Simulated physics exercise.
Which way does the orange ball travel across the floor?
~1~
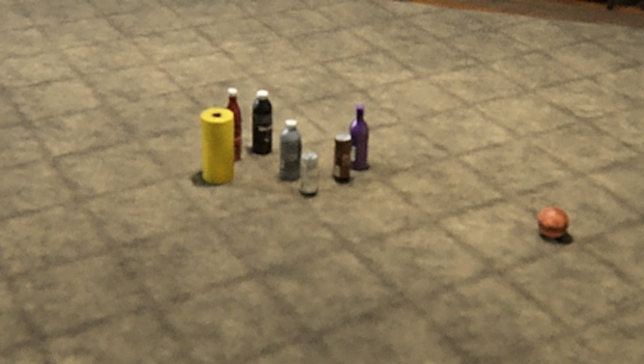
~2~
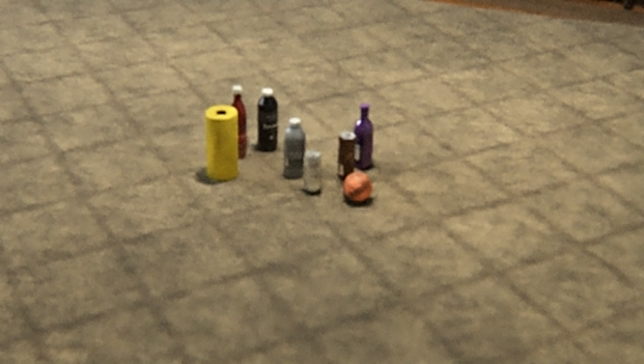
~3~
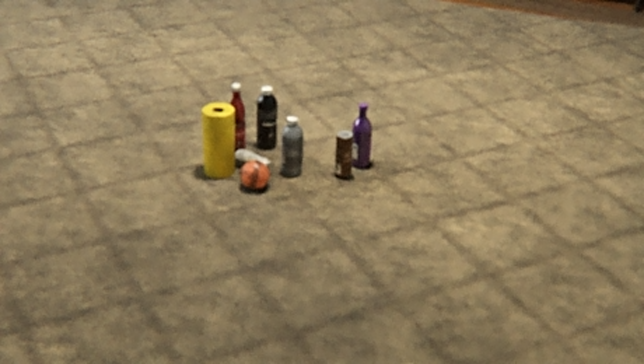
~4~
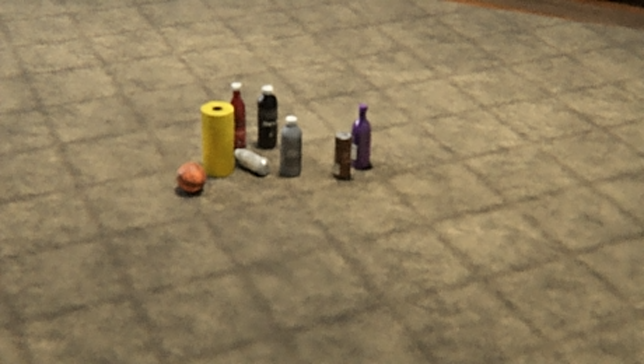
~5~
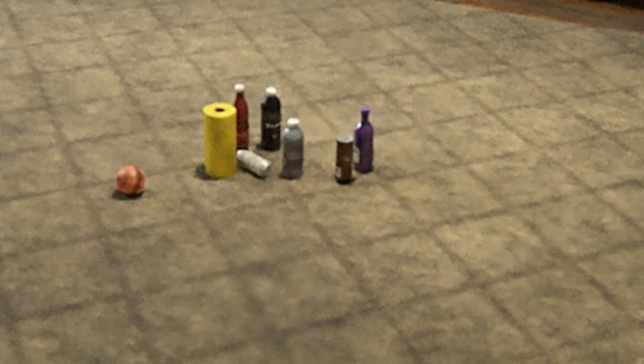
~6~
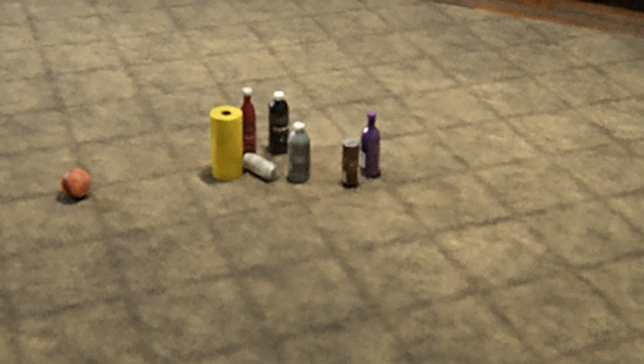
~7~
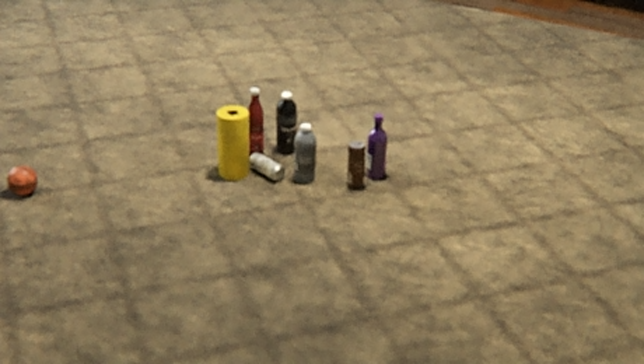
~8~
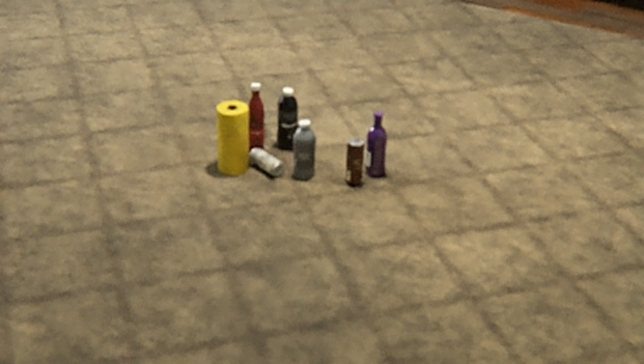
The orange ball rolls to the left, passing in front of the group and carrying on toward the left edge of the view.
